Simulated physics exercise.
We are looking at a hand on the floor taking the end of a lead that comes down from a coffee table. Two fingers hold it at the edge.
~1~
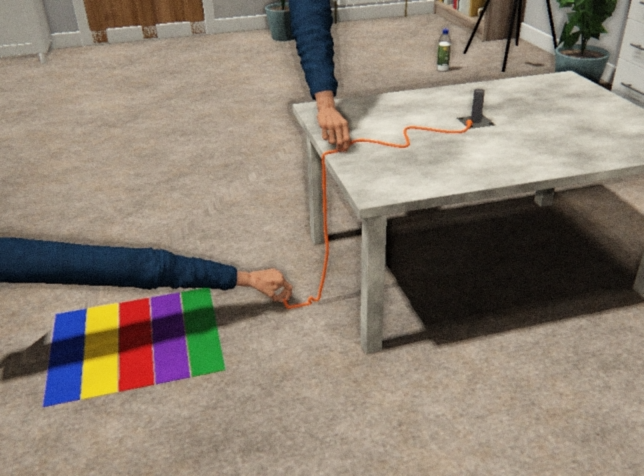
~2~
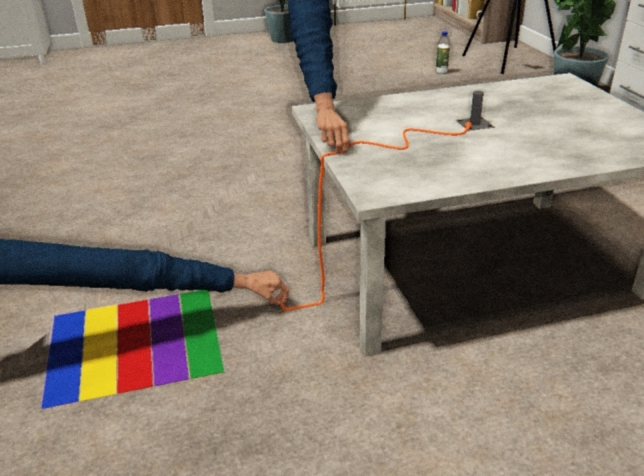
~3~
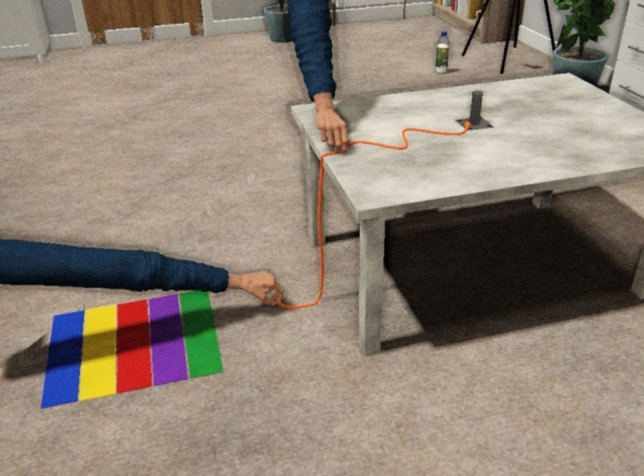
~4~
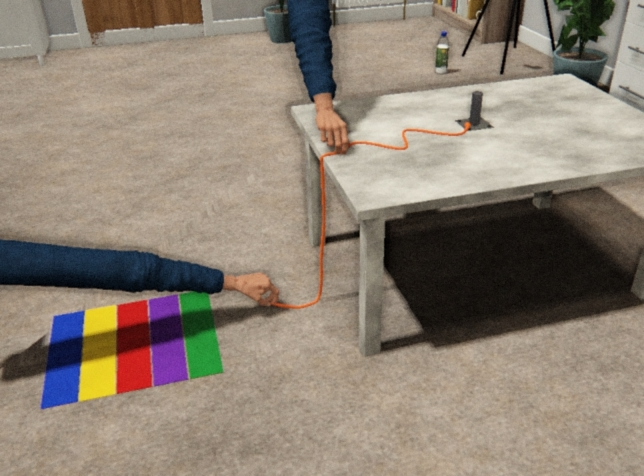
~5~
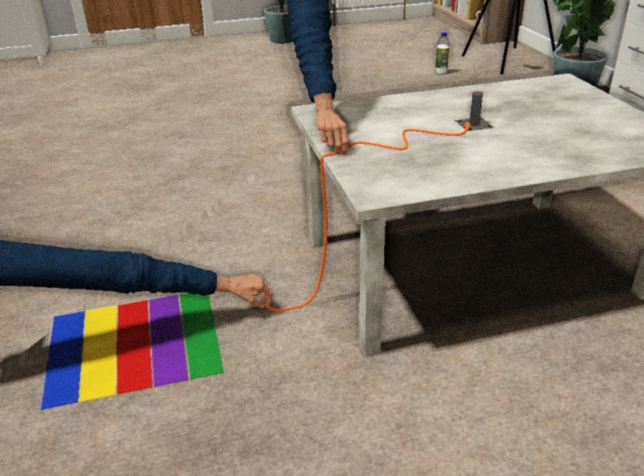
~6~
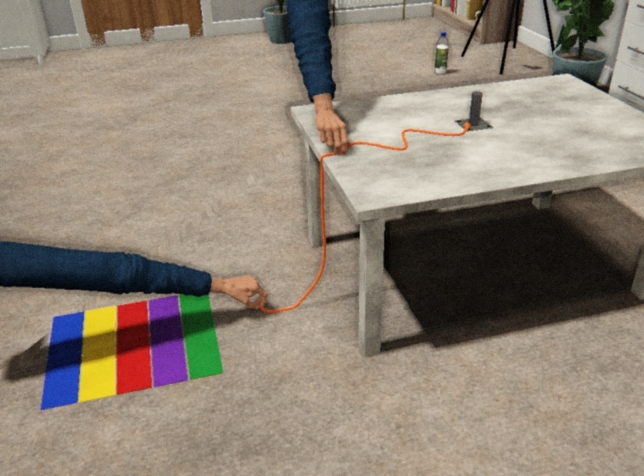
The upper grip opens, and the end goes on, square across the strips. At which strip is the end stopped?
The end stops over the yellow strip.
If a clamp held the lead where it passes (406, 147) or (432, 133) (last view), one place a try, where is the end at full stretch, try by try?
The places are (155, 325) and (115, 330).
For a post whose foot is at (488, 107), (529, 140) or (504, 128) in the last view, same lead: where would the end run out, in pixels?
Near (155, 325), (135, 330) and (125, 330).
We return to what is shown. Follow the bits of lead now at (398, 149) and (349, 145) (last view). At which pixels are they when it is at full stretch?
Near (347, 148) and (301, 170).
A little later, end near (148, 326); over purple.
Next, end near (116, 332); over red.
When it is tight, end near (96, 336); over yellow. It gets as far as the yellow strip.
